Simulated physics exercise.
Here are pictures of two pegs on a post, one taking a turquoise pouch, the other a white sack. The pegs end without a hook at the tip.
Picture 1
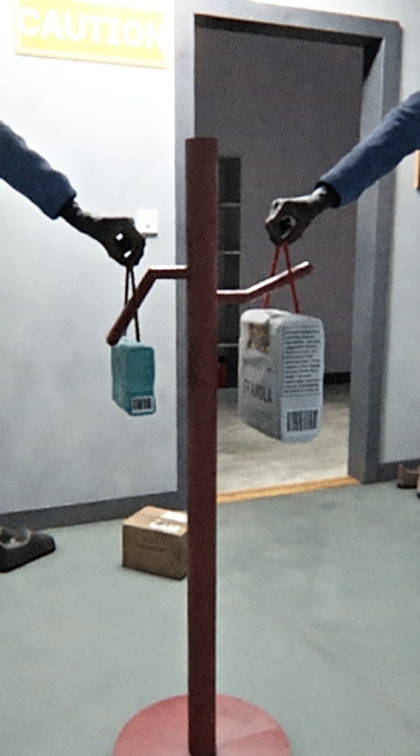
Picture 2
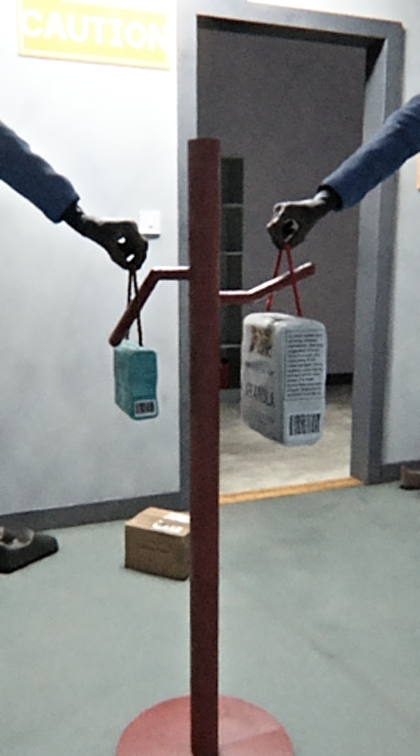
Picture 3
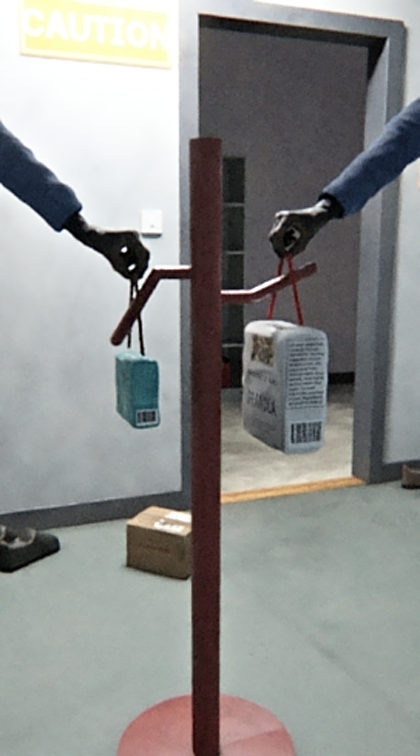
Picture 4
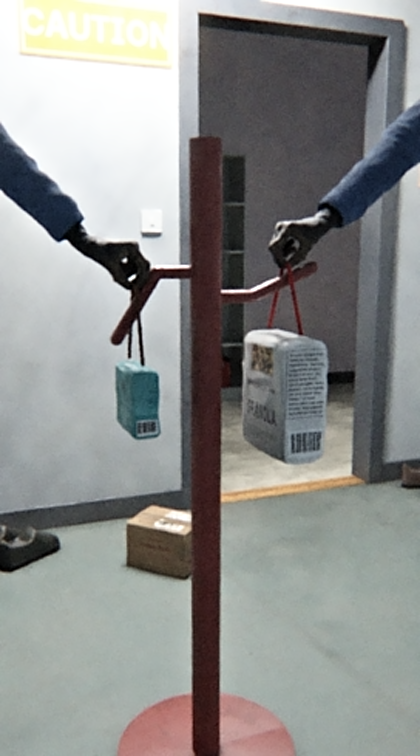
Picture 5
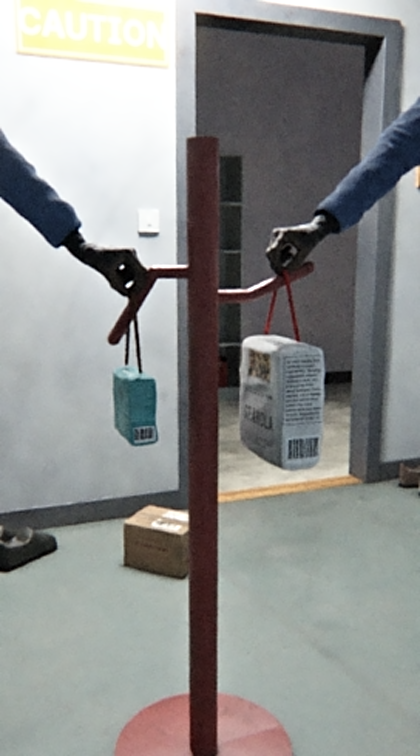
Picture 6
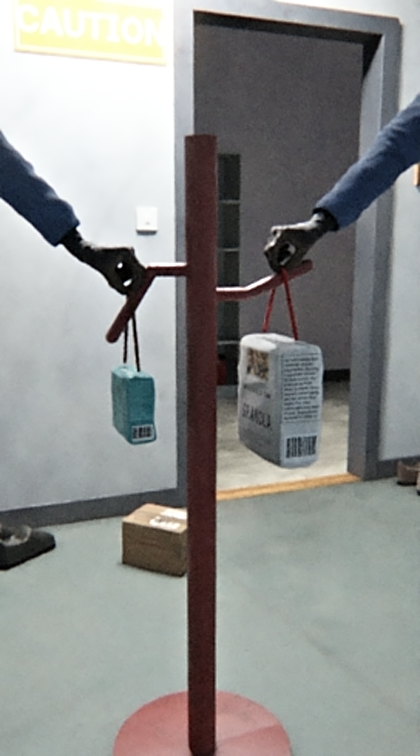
In a grey-walled room with a yellow caution sign and an open doorway, seen from the front at about peg height, a dark red post stands on a round base. Dark hands reach in from both sides, holding a small turquoise pouch at the left peg, which slopes down, and a larger white sack at the right, which points up. Both hands lower slightly, the bags sinking on their red cords, while the view shifts very slightly.
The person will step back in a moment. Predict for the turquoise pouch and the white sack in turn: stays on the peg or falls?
The turquoise pouch leaves the peg; the white sack stays on the peg.
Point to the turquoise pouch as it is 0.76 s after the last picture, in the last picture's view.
Roughly (193, 737).
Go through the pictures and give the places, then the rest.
Turquoise pouch (132, 376); white sack (279, 373); left peg tip (112, 340); right peg tip (308, 268), in the first picture.
Turquoise pouch (135, 379); white sack (282, 377), in the second picture.
Turquoise pouch (136, 388); white sack (283, 385), in the third picture.
Turquoise pouch (137, 398); white sack (283, 394), in the fourth picture.
Turquoise pouch (134, 405); white sack (280, 400), in the fifth picture.
Turquoise pouch (132, 403); white sack (279, 398); left peg tip (112, 337), sloping steeply down; right peg tip (308, 265), pointing up, in the sixth picture.
Then, 0.44 s later than the last view, turquoise pouch on the floor near (139, 723); white sack hanging from its loop near (273, 404).
Then, 0.76 s later than the last view, turquoise pouch on the floor near (193, 737); white sack hanging from its loop near (266, 406).
Finally, turquoise pouch on the floor near (190, 746); white sack hanging from its loop near (264, 408). The turquoise pouch slips off its peg and the white sack holds on.
